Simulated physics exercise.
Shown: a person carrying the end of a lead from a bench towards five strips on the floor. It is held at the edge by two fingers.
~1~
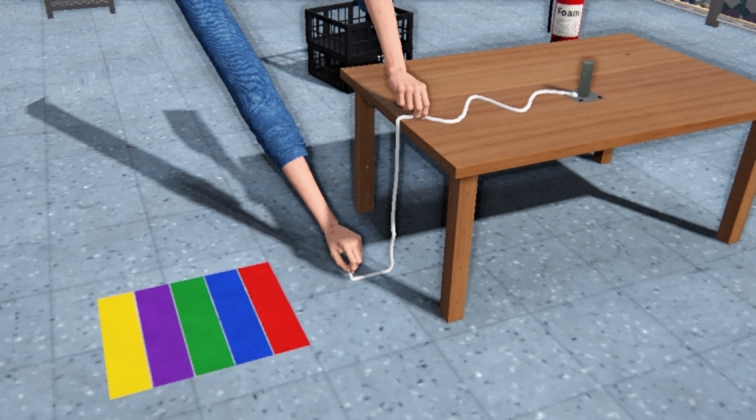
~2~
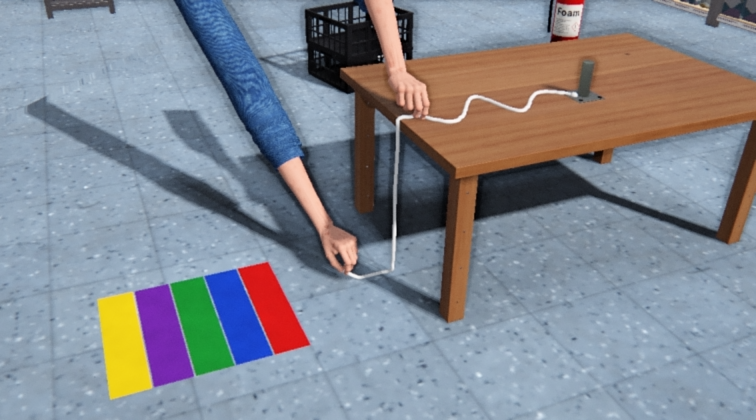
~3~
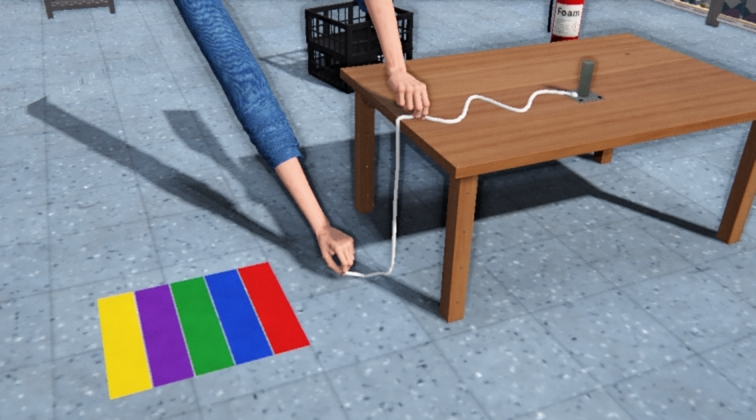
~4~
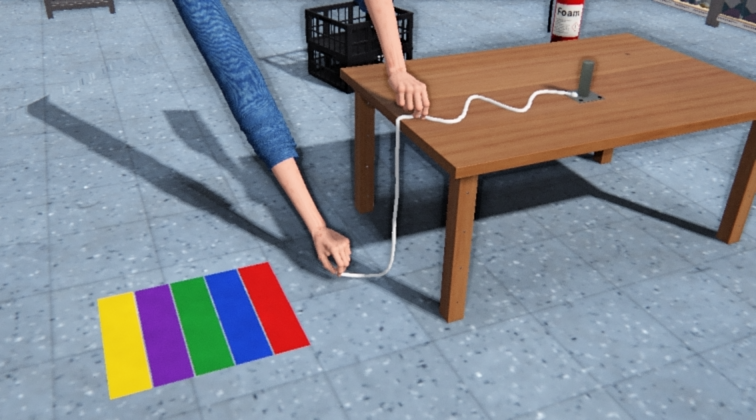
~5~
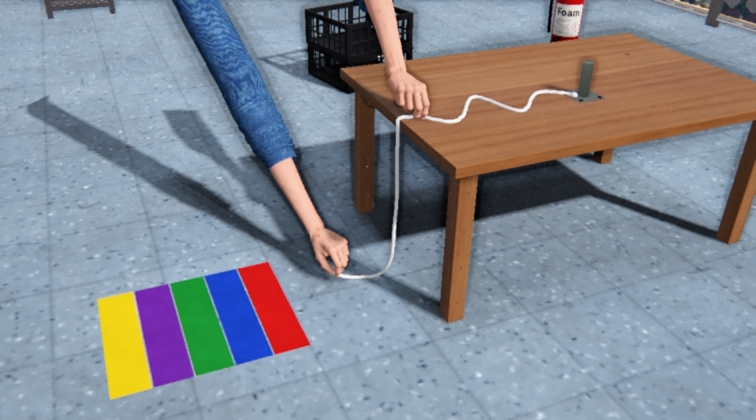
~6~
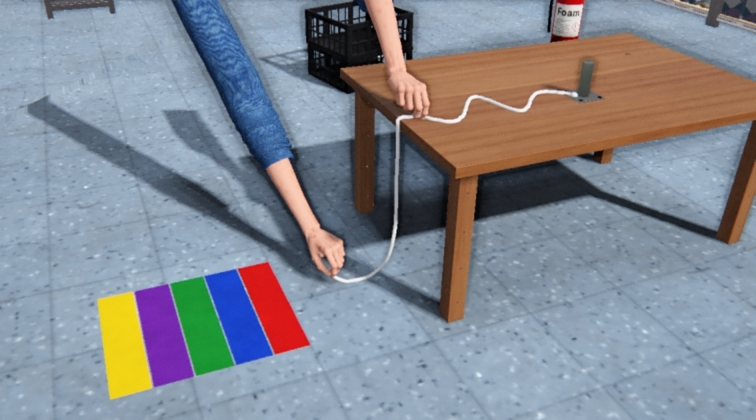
A hand slowly draws the end of a white cord left near five coloured floor strips.
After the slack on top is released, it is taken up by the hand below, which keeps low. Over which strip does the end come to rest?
Over the yellow strip.
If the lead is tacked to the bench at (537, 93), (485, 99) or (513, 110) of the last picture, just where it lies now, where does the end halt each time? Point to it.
Expect roughly (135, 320) for the first, (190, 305) for the second and (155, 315) for the third.
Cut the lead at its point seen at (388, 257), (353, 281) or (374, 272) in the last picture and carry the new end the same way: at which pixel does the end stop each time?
(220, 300), (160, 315), (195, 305).
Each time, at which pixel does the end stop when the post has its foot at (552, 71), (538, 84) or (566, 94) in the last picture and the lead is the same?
Try by try, around (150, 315), (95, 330) and (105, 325).
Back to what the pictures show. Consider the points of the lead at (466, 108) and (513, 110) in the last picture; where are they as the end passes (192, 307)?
About (407, 119) for the first point; the other lies about (482, 108).
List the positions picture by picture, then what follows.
In the first picture, end (349, 270); red (285, 332); blue (248, 342); green (210, 352); purple (170, 362); yellow (128, 373).
In the second picture, end (344, 271); lead through (539, 93) (505, 107) (464, 111) (403, 118) (395, 193) (393, 257).
In the third picture, end (341, 272).
In the fourth picture, end (337, 273); lead through (539, 93) (505, 107) (464, 111) (403, 118) (397, 193) (392, 257).
In the fifth picture, end (334, 273).
In the sixth picture, end (330, 274); lead through (539, 93) (505, 107) (464, 111) (403, 118) (396, 193) (388, 258).
Early on, end near (192, 307); over green.
Midway, end near (147, 317); over purple.
At the end of the slack, end near (120, 324); over yellow. The end stops over the yellow strip.
